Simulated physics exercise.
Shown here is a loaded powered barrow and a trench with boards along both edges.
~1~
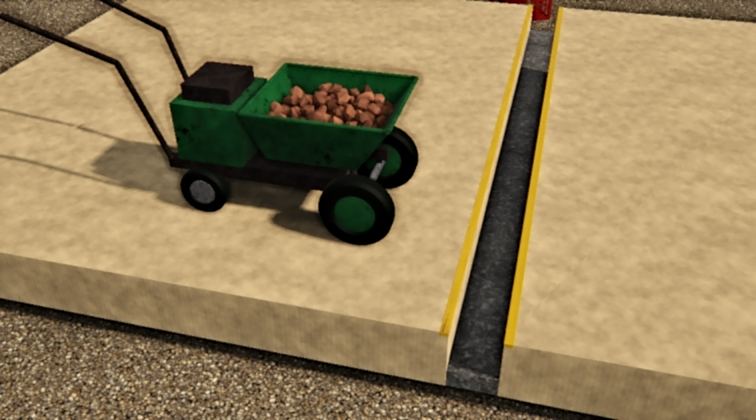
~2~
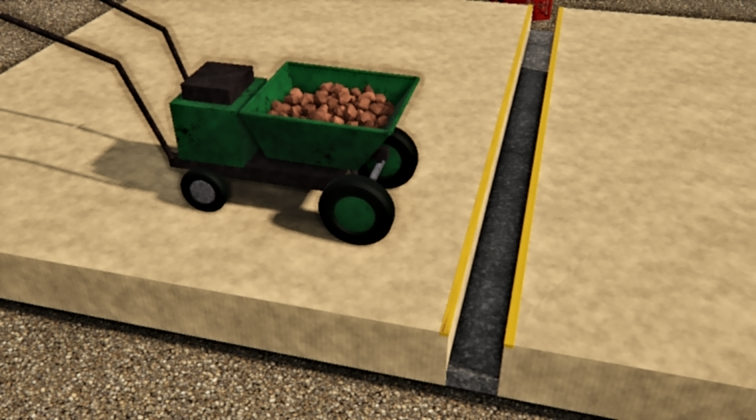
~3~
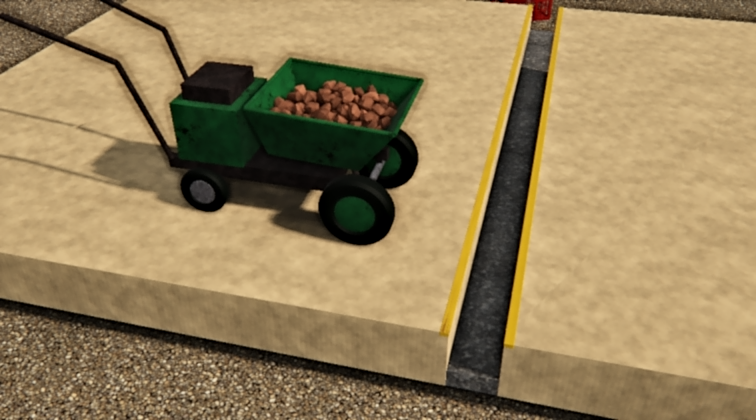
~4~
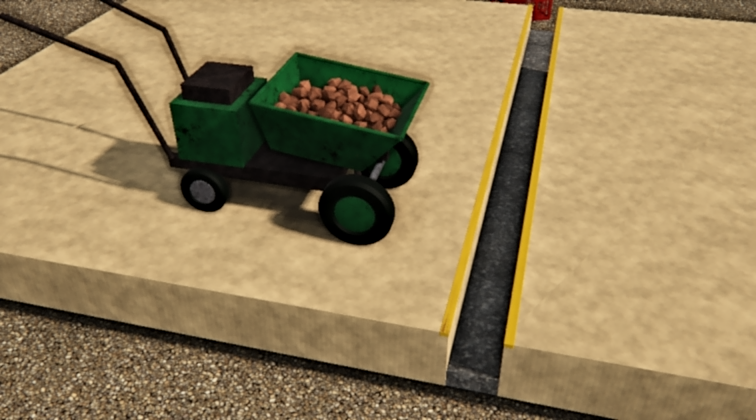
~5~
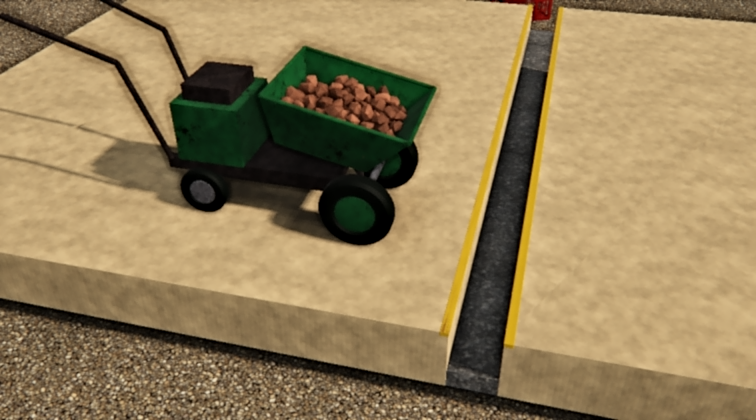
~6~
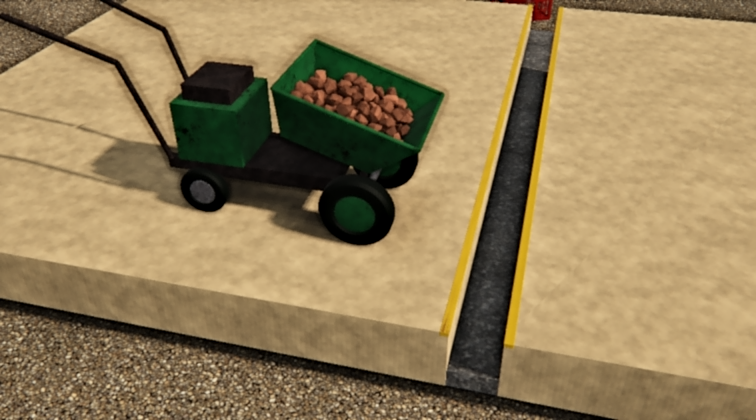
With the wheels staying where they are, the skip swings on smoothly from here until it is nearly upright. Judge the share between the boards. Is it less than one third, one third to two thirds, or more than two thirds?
The share between the boards is more than two thirds.
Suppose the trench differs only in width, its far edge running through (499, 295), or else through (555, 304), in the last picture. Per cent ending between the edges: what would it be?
Respectively, 80 % and 100 %.
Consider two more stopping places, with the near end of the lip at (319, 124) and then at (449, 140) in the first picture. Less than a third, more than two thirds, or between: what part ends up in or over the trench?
First: Under a third. Second: Under a third.
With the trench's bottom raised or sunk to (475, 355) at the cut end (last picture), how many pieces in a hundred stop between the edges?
It works out to some 70 percent.
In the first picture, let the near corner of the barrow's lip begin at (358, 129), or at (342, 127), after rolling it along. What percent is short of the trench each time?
Position 1 near 30 %, position 2 near 40 %.
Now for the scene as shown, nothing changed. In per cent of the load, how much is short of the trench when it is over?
I'd put it at some 0 per cent of the load.
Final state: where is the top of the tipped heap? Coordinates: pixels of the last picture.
Approximate top: (494, 236).
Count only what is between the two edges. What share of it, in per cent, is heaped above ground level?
Roughly 5 %.
Just after the last frame, skip tipped steeply; every one in the skip.
A moment on, skip tipped right over; the larger part in the skip; just a few short of the trench; roughly a quarter in or heaped over the trench.
Further on, skip tipped right over; about a tenth in the skip; about a tenth short of the trench; the larger part in or heaped over the trench; just a few beyond it.
When it is over, skip tipped right over; just a few short of the trench; almost all in or heaped over the trench; just a few beyond it.
